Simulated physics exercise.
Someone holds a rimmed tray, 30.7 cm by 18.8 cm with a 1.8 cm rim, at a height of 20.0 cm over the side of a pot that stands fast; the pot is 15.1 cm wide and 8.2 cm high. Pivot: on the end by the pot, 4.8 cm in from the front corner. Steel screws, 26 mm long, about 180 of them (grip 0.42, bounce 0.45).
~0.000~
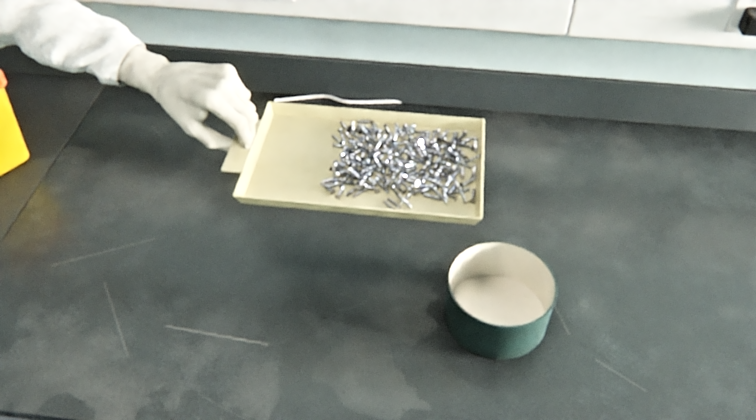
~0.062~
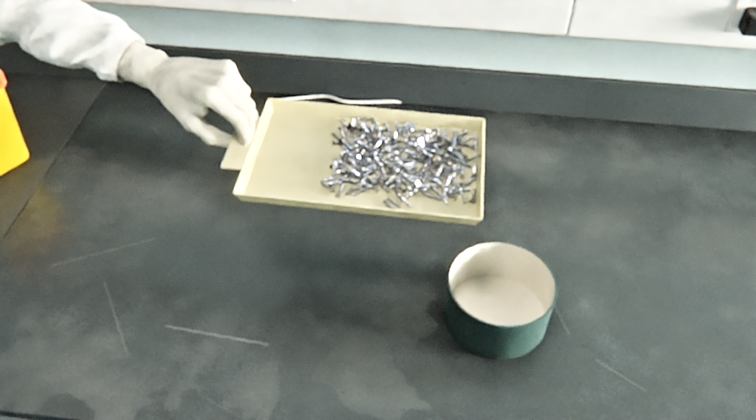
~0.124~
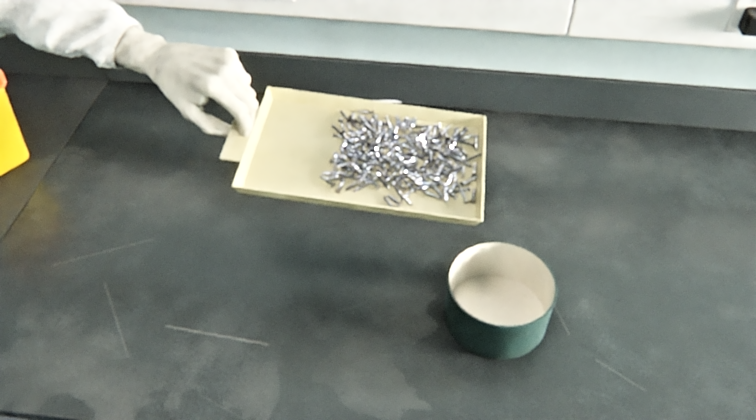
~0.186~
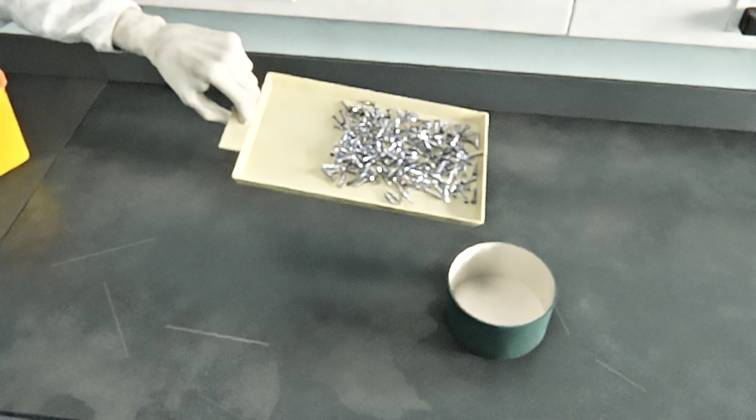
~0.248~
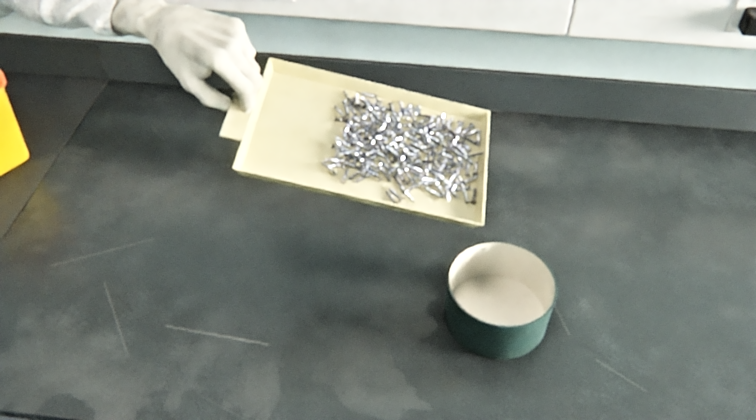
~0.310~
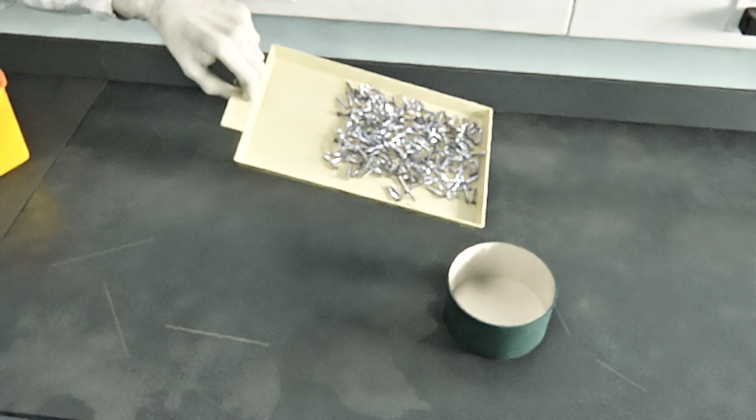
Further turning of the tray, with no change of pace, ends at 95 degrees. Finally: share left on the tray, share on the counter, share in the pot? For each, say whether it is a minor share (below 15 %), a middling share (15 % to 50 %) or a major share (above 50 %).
My prediction: Tray: Very little; counter: Very little; pot: Over half the load.
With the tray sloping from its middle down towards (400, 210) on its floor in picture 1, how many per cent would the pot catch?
I'd estimate about 60 %.
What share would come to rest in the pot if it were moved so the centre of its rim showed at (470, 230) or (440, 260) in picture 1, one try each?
That gives roughly 5 per cent and then 25 per cent.
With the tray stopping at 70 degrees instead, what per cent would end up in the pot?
Then about 95 per cent.
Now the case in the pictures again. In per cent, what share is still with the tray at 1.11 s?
It comes to near 30 per cent.
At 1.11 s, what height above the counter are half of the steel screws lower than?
Roughly 12 cm.
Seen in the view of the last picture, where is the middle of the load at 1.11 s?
Load centre, approx.: (487, 267) px.
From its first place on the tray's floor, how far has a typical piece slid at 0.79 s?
Around 10 centimetres.
After 0.79 s, tilt 55 degrees; the tray holds 95 %, the pot 0 %.
After 1.11 s, tilt 80 degrees; the tray holds 30 %, the pot 40 %.
After 1.52 s, tilt 95 degrees; the tray holds 0 %, the pot 95 %.
By 1.9 s all is still; tray 0 %, counter 5 %, pot 95 %.
